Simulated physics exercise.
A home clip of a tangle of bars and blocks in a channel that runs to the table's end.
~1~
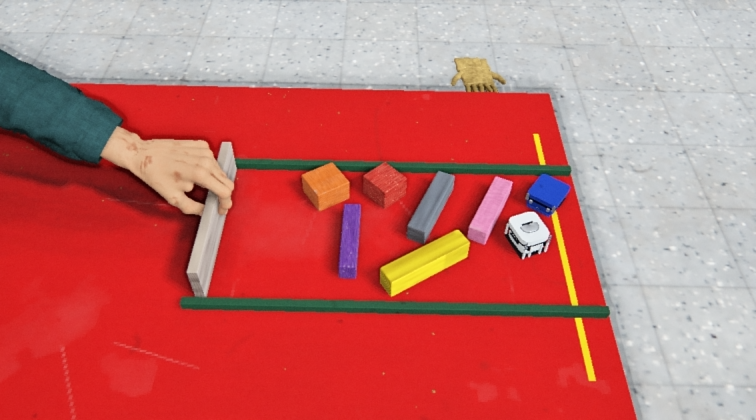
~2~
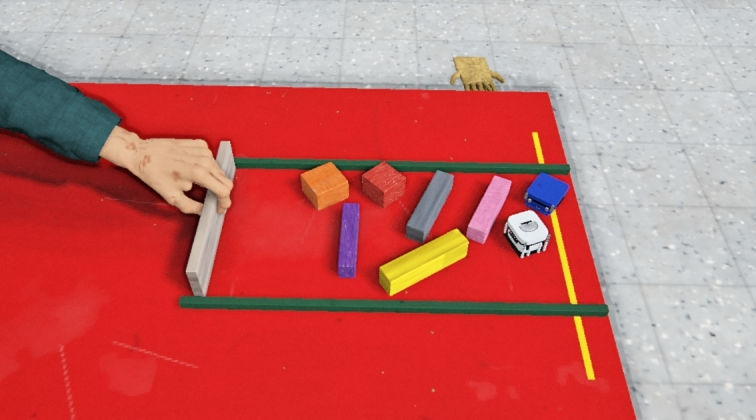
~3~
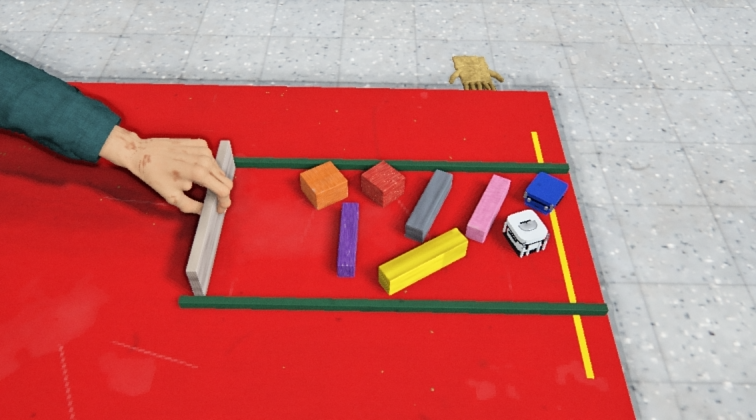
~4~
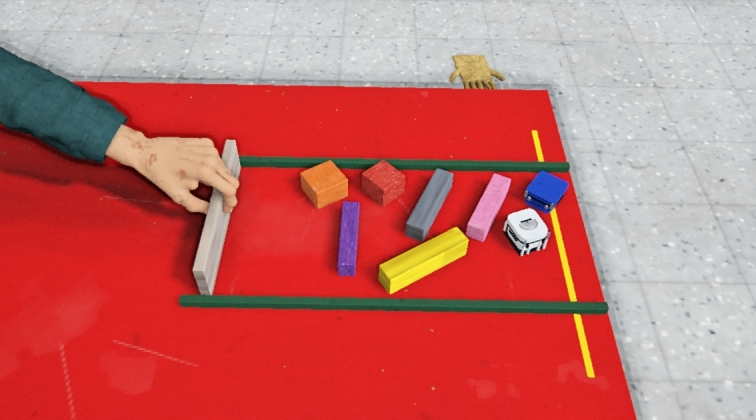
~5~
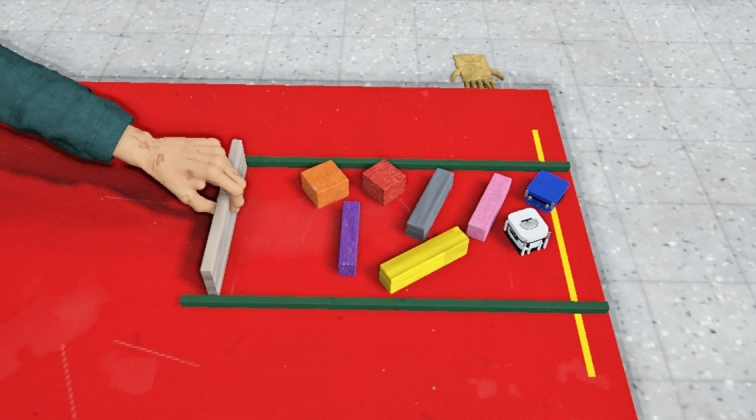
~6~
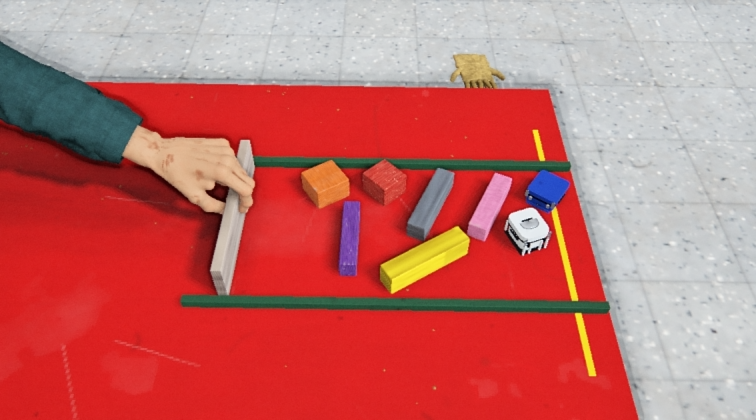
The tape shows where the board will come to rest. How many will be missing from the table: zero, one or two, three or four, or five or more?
As it turns out, the number that fall off is five or more.
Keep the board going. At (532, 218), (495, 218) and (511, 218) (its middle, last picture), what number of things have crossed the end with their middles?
Place by place, 3, 1 and 3.
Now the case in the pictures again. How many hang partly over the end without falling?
The number is 1.
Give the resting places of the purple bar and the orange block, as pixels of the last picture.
The purple bar stops around (572, 240); the orange block around (572, 195).
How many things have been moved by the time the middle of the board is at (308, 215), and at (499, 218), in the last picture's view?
First 1, then 8.
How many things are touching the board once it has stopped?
The number is 2.
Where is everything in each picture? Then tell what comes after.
The first frame shows blue case (547, 196); white case (527, 235); pink bar (490, 209); board (215, 215); tape (559, 237).
The second frame shows white case (526, 234); yellow stick (424, 261).
The third frame shows pink bar (488, 208); purple bar (348, 239).
The fourth frame shows blue case (546, 193); orange block (324, 184).
The fifth frame shows white case (526, 232); red block (384, 183).
The sixth frame shows blue case (547, 192); white case (527, 231); pink bar (490, 206); board (235, 213); tape (559, 233).
Soon after, none off yet; blue case at rest near (547, 192); white case at rest near (527, 231); pink bar at rest near (490, 206).
Then, none off yet; blue case moving near (553, 194); white case at rest near (528, 232); pink bar moved a little near (509, 208).
Further on, one off so far; blue case falling; white case tipped a little near (607, 239); pink bar moved about its own width near (589, 209).
At rest, the number that fall off is five or more; fallen, red block, yellow stick, grey stick, pink bar, white case and blue case.
